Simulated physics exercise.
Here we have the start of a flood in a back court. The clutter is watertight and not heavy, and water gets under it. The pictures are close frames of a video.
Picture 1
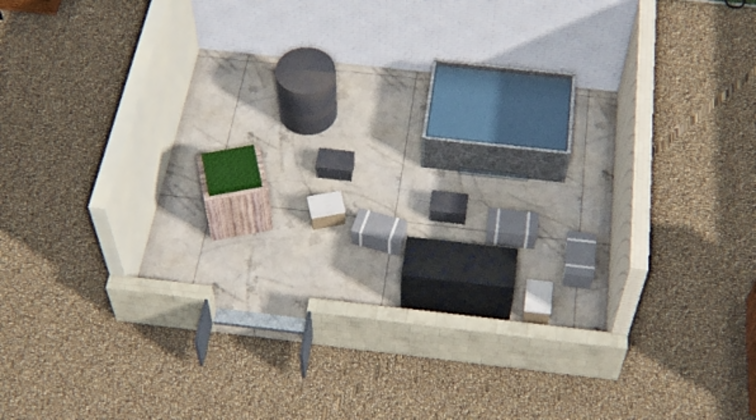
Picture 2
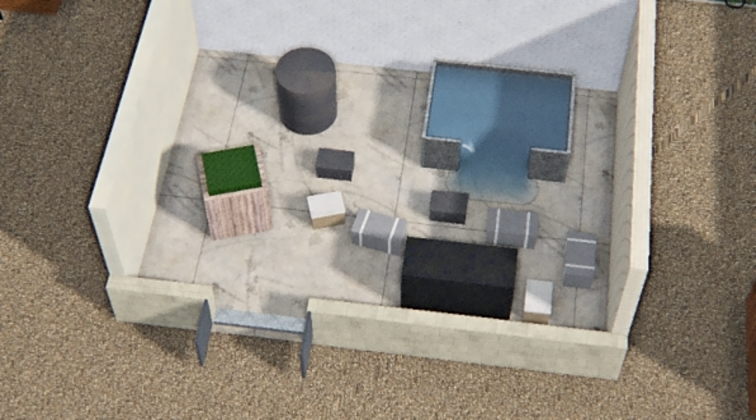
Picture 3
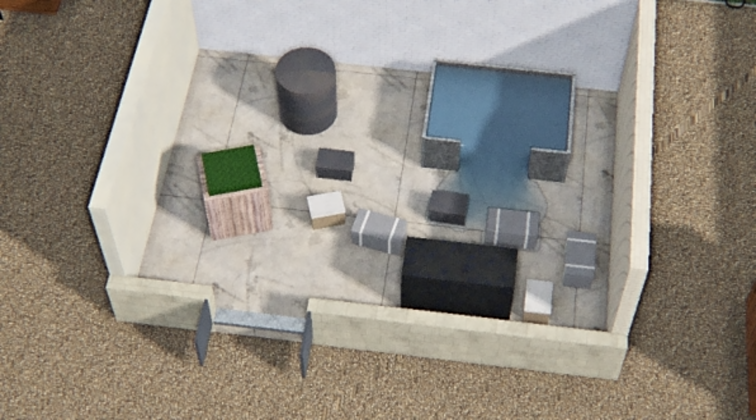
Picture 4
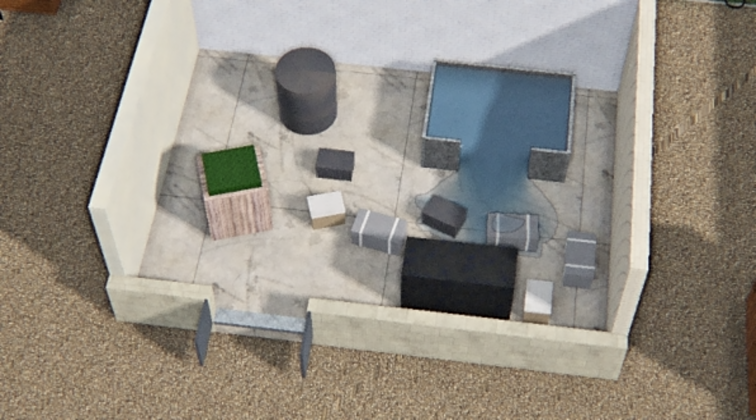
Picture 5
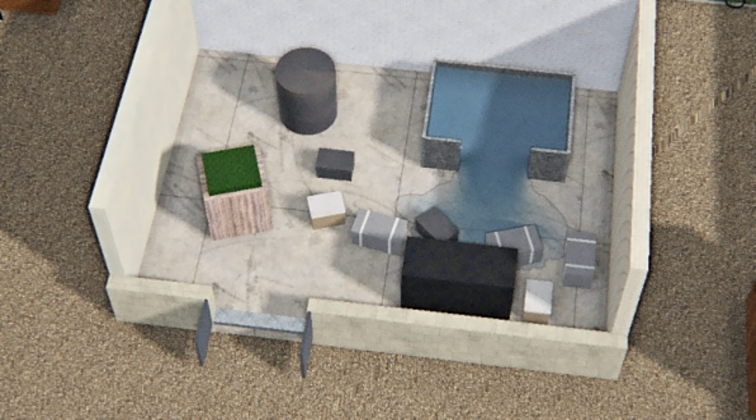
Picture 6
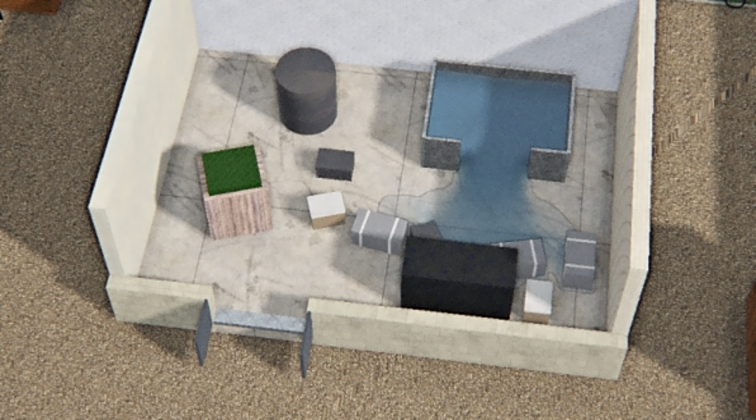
In a walled back court, water pours from a broken tank and shifts two boxes.
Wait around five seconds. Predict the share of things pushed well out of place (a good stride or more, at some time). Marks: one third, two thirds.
That comes to at least two thirds.
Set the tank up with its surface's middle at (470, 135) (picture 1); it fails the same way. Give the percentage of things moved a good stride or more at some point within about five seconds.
Some 90 per cent.
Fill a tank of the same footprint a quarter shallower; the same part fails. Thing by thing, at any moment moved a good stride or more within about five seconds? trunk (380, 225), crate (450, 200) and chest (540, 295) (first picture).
In turn: Moved that far, yes, less than that.
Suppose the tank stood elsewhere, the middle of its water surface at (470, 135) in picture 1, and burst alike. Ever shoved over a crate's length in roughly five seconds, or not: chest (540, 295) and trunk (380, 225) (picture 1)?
One after the other: No, shifted that much.
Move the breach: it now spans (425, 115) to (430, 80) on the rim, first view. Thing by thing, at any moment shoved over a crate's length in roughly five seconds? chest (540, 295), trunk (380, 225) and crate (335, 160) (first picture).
One after the other: Never so far, under that, moved that far.
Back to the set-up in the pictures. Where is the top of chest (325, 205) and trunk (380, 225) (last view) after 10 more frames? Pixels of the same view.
Near (302, 194) and (316, 225).
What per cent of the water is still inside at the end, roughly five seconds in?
Some 96 per cent.
A moment on, 2 of 7 are well off their spots; 2 afloat.
Next, 3 of 7 are well off their spots; 2 afloat.
Later, 5 of 7 are well off their spots; 3 afloat.
In the end, 5 of 7 are well off their spots, and 5 have been at some point; 3 afloat.
